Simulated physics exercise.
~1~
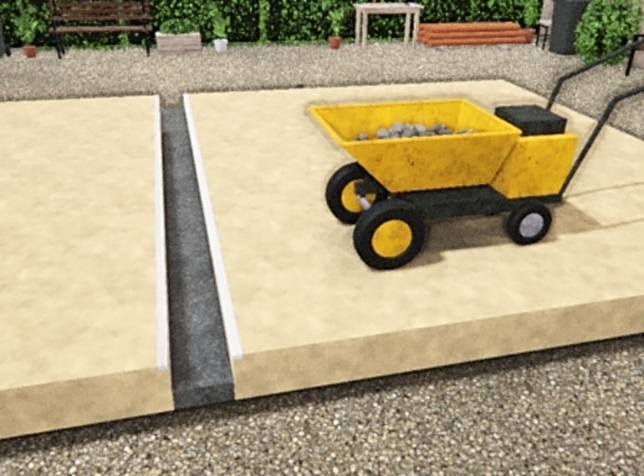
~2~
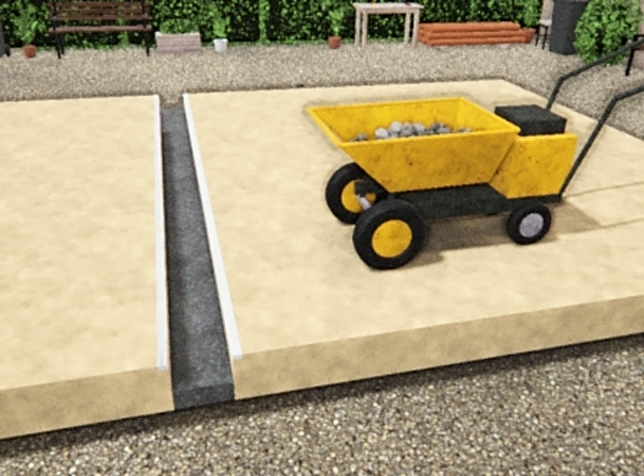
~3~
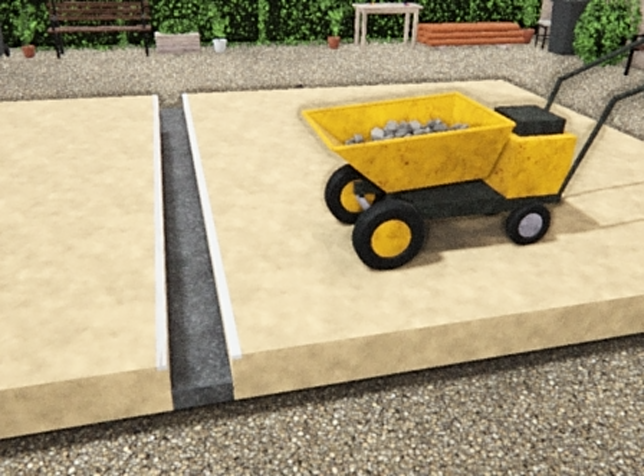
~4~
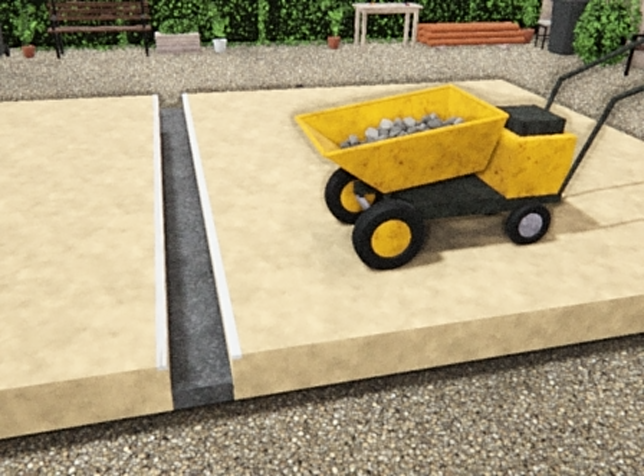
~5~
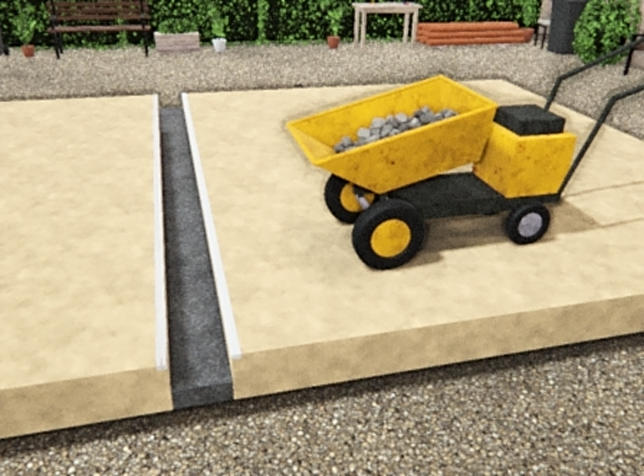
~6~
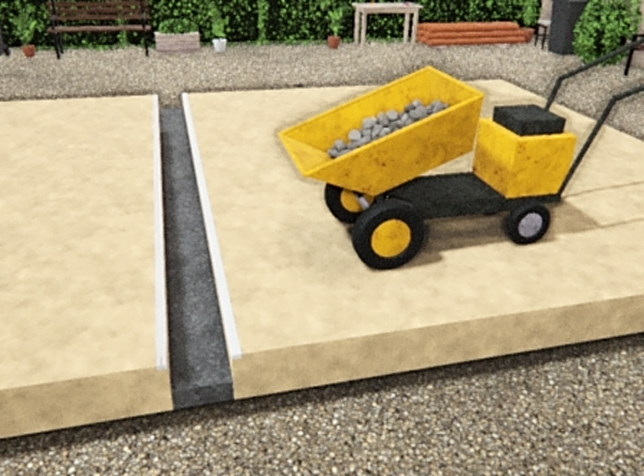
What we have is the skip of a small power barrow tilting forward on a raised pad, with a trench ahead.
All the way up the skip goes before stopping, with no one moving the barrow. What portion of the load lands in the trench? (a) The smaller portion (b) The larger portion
The smaller portion (a).
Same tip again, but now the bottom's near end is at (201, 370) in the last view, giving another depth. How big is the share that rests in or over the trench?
Estimated share: Approx. 20 %.
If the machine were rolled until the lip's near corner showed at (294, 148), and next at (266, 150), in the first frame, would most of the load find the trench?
Trial 1 exceeds half, trial 2 exceeds half.
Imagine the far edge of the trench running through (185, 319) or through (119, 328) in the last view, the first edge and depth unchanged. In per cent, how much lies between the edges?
In order, some 20 and some 30 percent.
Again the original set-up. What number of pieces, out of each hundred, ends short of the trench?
35 %.
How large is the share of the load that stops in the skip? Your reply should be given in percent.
Estimate: 40 %, roughly.
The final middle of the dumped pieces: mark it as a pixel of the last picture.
Close to (226, 254), more or less.
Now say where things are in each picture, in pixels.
In the first picture, lip of the skip at (342, 145), level; top of the load at (414, 142), broken stones; first edge of the trench at (229, 313); far edge at (162, 322), the trench under half as wide as the skip, and about half as deep as wide.
In the second picture, lip of the skip at (340, 146), tipped barely; top of the load at (412, 141).
In the third picture, lip of the skip at (334, 150), tipped barely; top of the load at (426, 143).
In the fourth picture, lip of the skip at (325, 156), tipped a little; top of the load at (427, 133).
In the fifth picture, lip of the skip at (315, 164), tipped a little; top of the load at (436, 126).
In the sixth picture, lip of the skip at (305, 175), tipped clearly; top of the load at (425, 123); first edge of the trench at (228, 313); far edge at (161, 322).
Soon after the last picture, skip tipped steeply; all in the skip.
A little later, skip tipped right over; most in the skip; about a quarter short of the trench; a stray few in or heaped over the trench.
Later still, skip tipped right over; about half in the skip; about a third short of the trench; about a quarter in or heaped over the trench.
At rest, skip tipped right over; about half in the skip; about a third short of the trench; about a quarter in or heaped over the trench; none beyond it.
